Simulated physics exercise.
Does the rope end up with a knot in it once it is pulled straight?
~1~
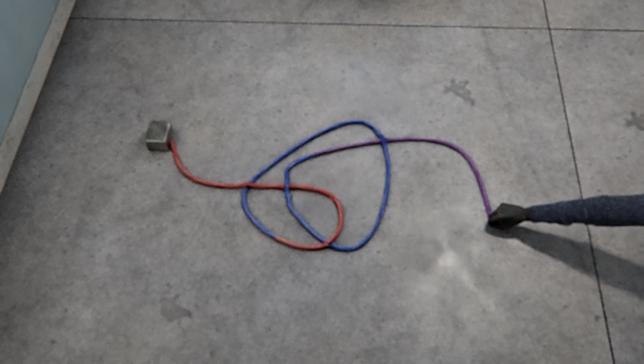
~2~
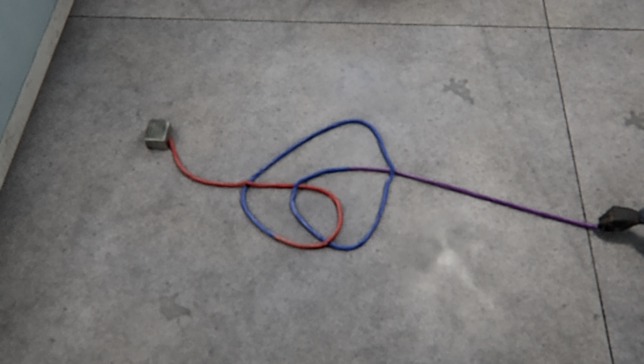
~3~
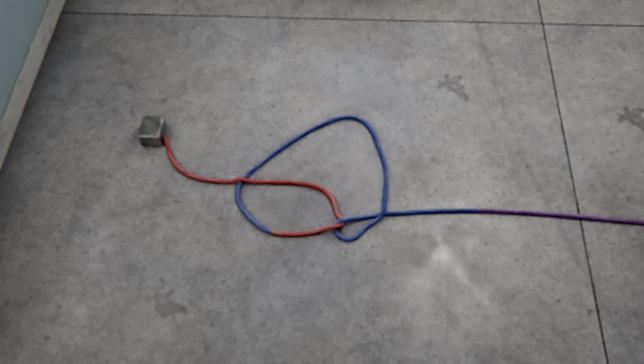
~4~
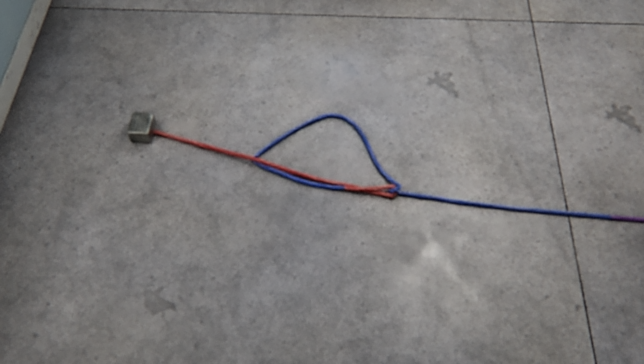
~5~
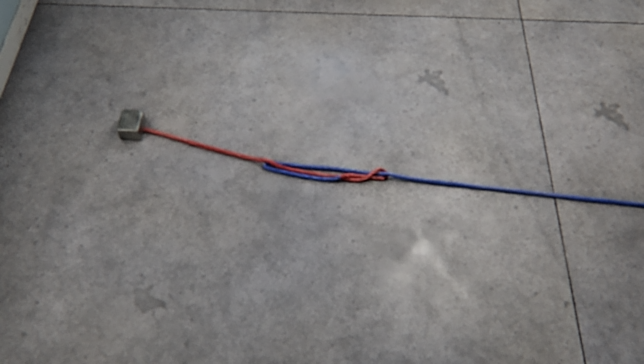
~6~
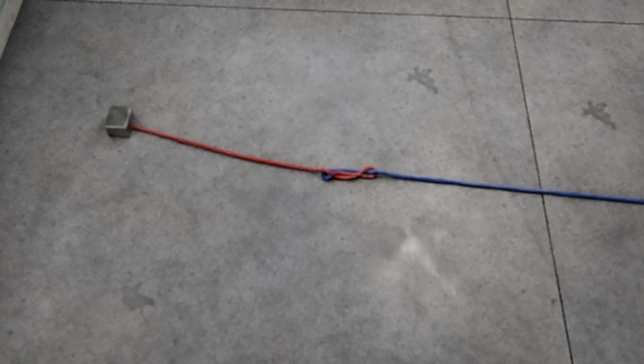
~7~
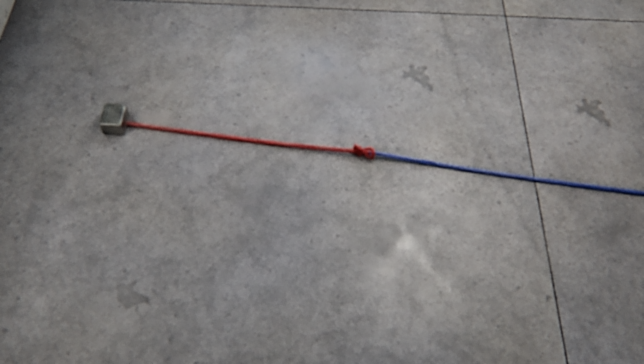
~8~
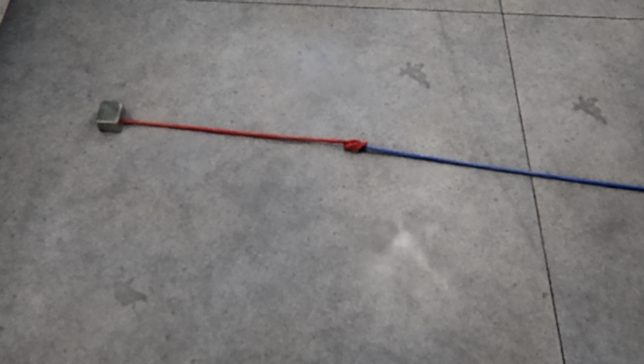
Yes, the loops draw together and jam into a small red knot partway along the taut rope.
A looped rope is pulled to the right until its loops tighten into a small knot.
